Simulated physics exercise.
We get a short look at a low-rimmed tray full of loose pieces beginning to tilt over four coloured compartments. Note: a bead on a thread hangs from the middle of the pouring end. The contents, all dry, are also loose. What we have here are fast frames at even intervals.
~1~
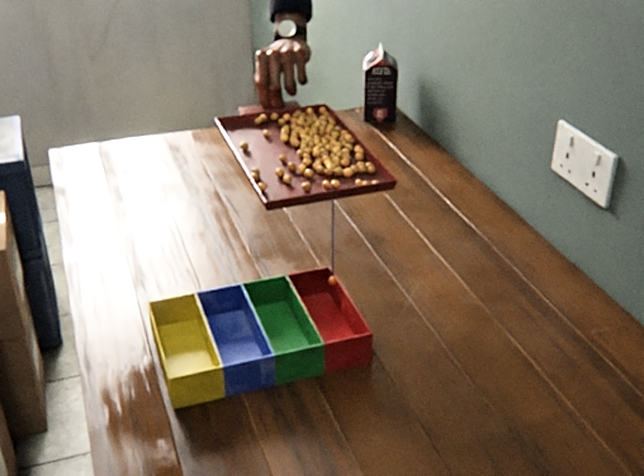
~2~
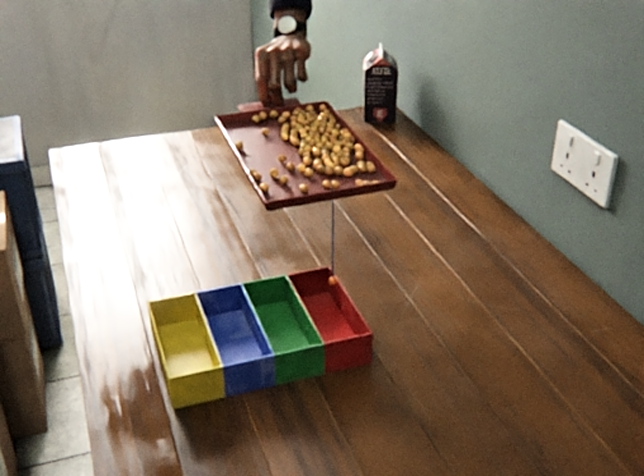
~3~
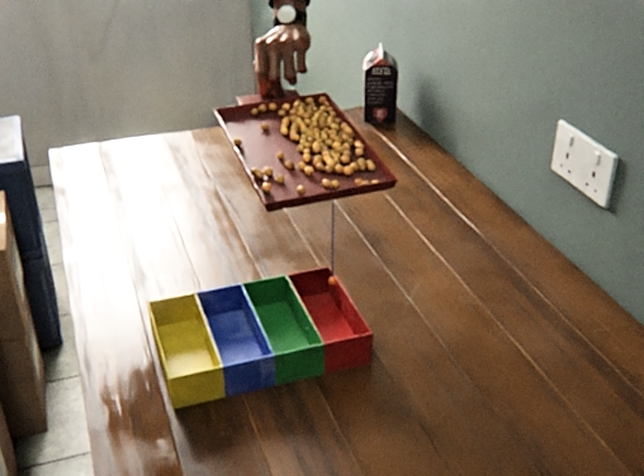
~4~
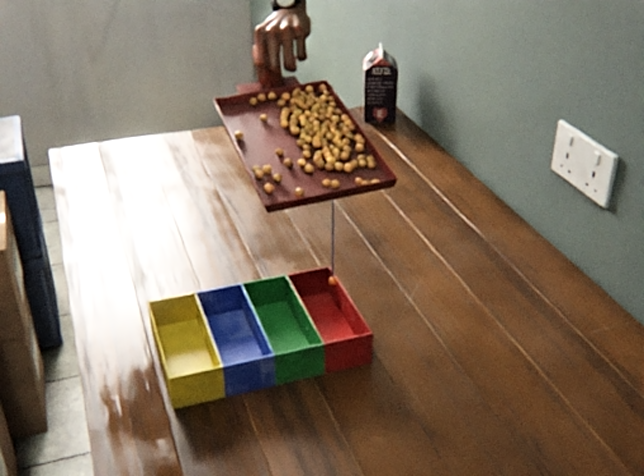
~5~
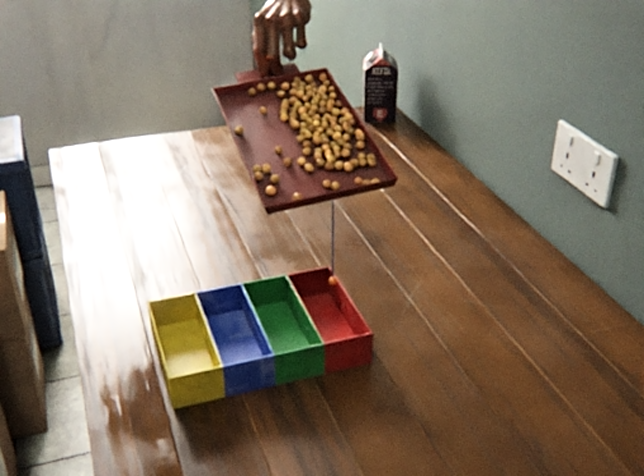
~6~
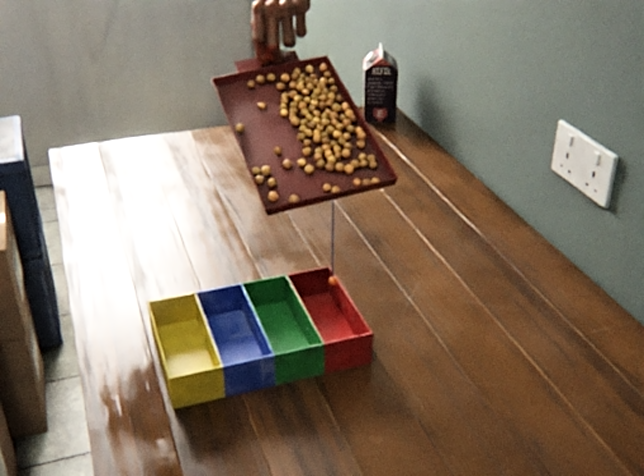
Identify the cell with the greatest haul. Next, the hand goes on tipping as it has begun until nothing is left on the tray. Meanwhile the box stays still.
Greatest haul: Green.
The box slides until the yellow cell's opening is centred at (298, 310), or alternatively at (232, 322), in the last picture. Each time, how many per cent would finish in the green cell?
Some 0 percent in the first case, 20 percent in the second.
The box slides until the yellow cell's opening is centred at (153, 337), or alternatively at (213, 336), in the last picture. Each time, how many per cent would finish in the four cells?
80 and 90 in a hundred, in turn.
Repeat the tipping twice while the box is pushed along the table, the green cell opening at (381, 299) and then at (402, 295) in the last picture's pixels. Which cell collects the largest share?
Position one: Yellow. Position two: The cell in yellow.
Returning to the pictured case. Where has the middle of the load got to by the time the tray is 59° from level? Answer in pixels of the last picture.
The load is centred around (301, 197).
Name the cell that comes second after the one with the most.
Ranked second: Red.
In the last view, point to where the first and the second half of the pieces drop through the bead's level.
At about (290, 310), then at (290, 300).
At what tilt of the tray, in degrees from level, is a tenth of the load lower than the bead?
Tilt: Around 60 degrees.
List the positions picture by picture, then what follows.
Corners of the pouring end at (267, 200) and (394, 179), level; middle of the load at (325, 144), round wooden beads; bead on its thread at (333, 281); yellow cell at (197, 384); blue cell at (249, 373); green cell at (300, 361); red cell at (348, 350), in the first picture.
Corners of the pouring end at (267, 201) and (394, 179), level; middle of the load at (325, 143), a stray few on the move, in the second picture.
Corners of the pouring end at (267, 202) and (394, 178), tipped barely, lowest at the left corner; middle of the load at (325, 138), a small part on the move, in the third picture.
Corners of the pouring end at (267, 204) and (395, 178), tipped a little, lowest at the left corner; middle of the load at (325, 132), a small part on the move, in the fourth picture.
Corners of the pouring end at (267, 205) and (395, 177), tipped a little, lowest at the left corner; middle of the load at (325, 126), a small part on the move, in the fifth picture.
Corners of the pouring end at (267, 207) and (395, 176), tipped clearly, lowest at the left corner; middle of the load at (325, 123), nearly all on the move; yellow cell at (197, 384); blue cell at (249, 373); green cell at (300, 361); red cell at (348, 350), in the sixth picture.
Soon, tray tipped steeply; about two thirds on the tray; a small part in the green cell; a stray few in the blue cell; a stray few in the red cell; about a quarter falling or outside the box.
A while on, tray tipped right over; a small part on the tray; about a third in the green cell; a small part in the red cell; a small part in the blue cell; about a quarter falling or outside the box.
Towards the end, tray tipped past a quarter turn; about half in the green cell; about a quarter in the red cell; a small part in the blue cell; a small part falling or outside the box.
Finally, tray tipped past a quarter turn; about half in the green cell; about a quarter in the red cell; a small part in the blue cell; none in the yellow cell; a small part outside the box.
